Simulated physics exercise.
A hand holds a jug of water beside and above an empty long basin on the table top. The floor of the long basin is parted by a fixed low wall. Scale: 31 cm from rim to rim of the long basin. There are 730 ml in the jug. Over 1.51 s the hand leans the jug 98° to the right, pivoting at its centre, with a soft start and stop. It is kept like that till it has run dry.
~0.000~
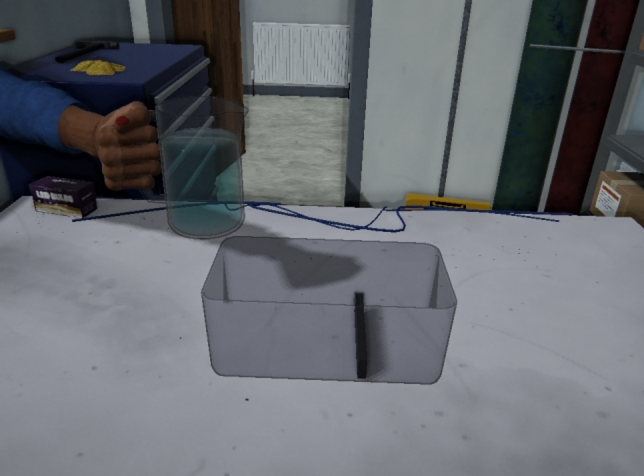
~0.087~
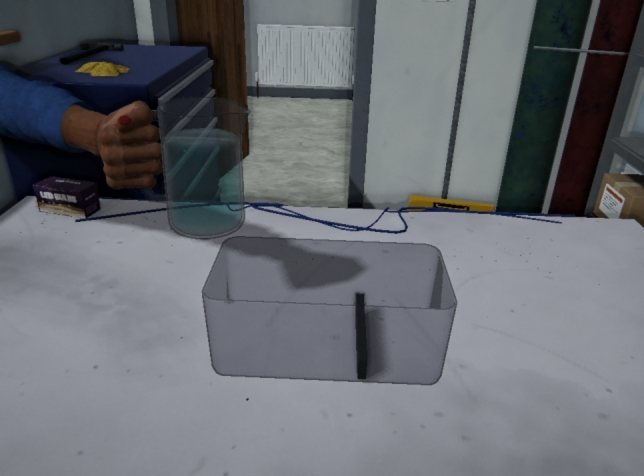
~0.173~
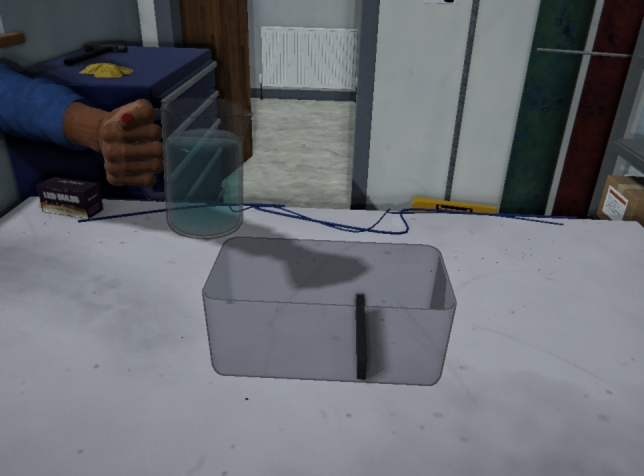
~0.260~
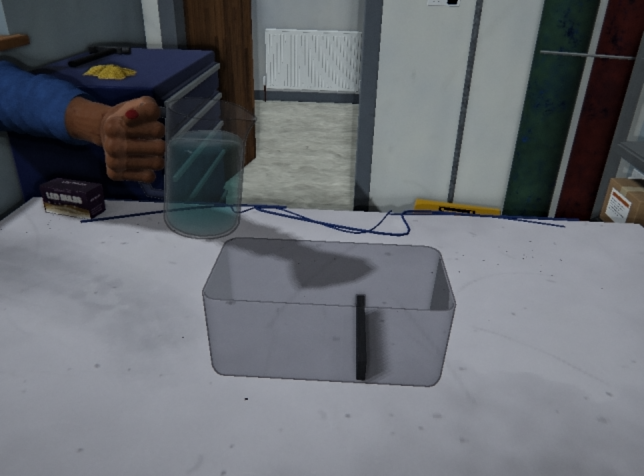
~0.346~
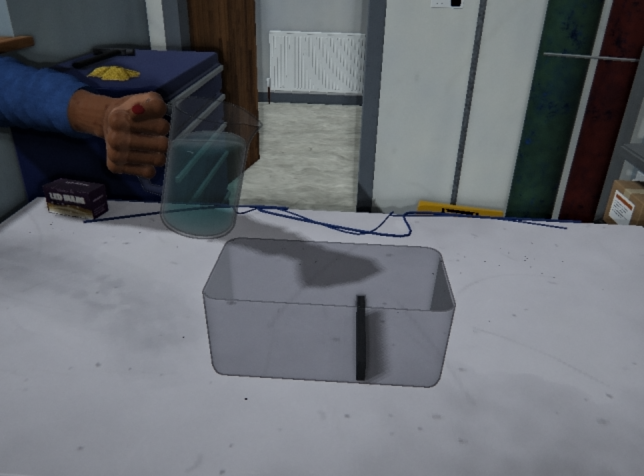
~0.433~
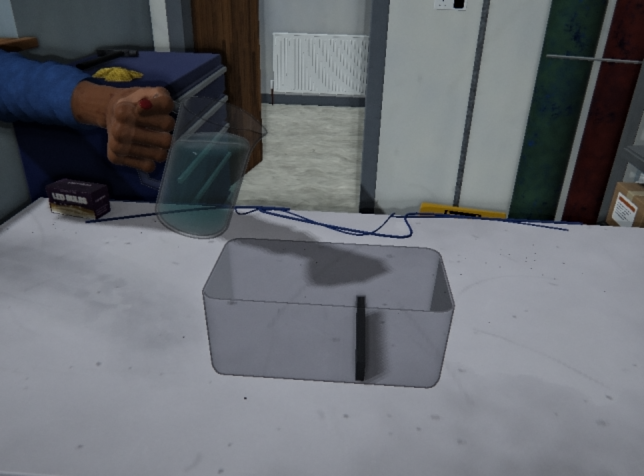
On a table, a hand slowly leans a jug of water right beside an empty basin.
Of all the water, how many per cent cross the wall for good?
Roughly 8 per cent is past the wall.
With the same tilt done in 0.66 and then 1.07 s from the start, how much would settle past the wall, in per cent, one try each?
First 10, then 5 per cent.
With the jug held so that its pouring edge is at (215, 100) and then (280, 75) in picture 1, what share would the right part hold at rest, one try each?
First 10, then 70 per cent.
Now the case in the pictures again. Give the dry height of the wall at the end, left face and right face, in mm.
Some 14 mm on the left and 32 mm on the right.
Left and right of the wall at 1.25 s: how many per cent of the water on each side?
Left about 26, right about 1.
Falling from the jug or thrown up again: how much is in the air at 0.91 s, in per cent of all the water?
Near 6 in a hundred.
By 0.91 s the tilt is 64° and 94 per cent is still to pour, 0 is left of the wall and 0 right of it.
By 1.25 s the tilt is 91° and 55 per cent is still to pour, 26 is left of the wall and 1 right of it.
By 1.62 s the tilt is 98° and 15 per cent is still to pour, 72 is left of the wall and 5 right of it.
By 2.01 s the tilt is 98° and 2 per cent is still to pour, 87 is left of the wall and 7 right of it.
At rest 91 per cent lies left of the wall, 8 right of it and 2 outside.
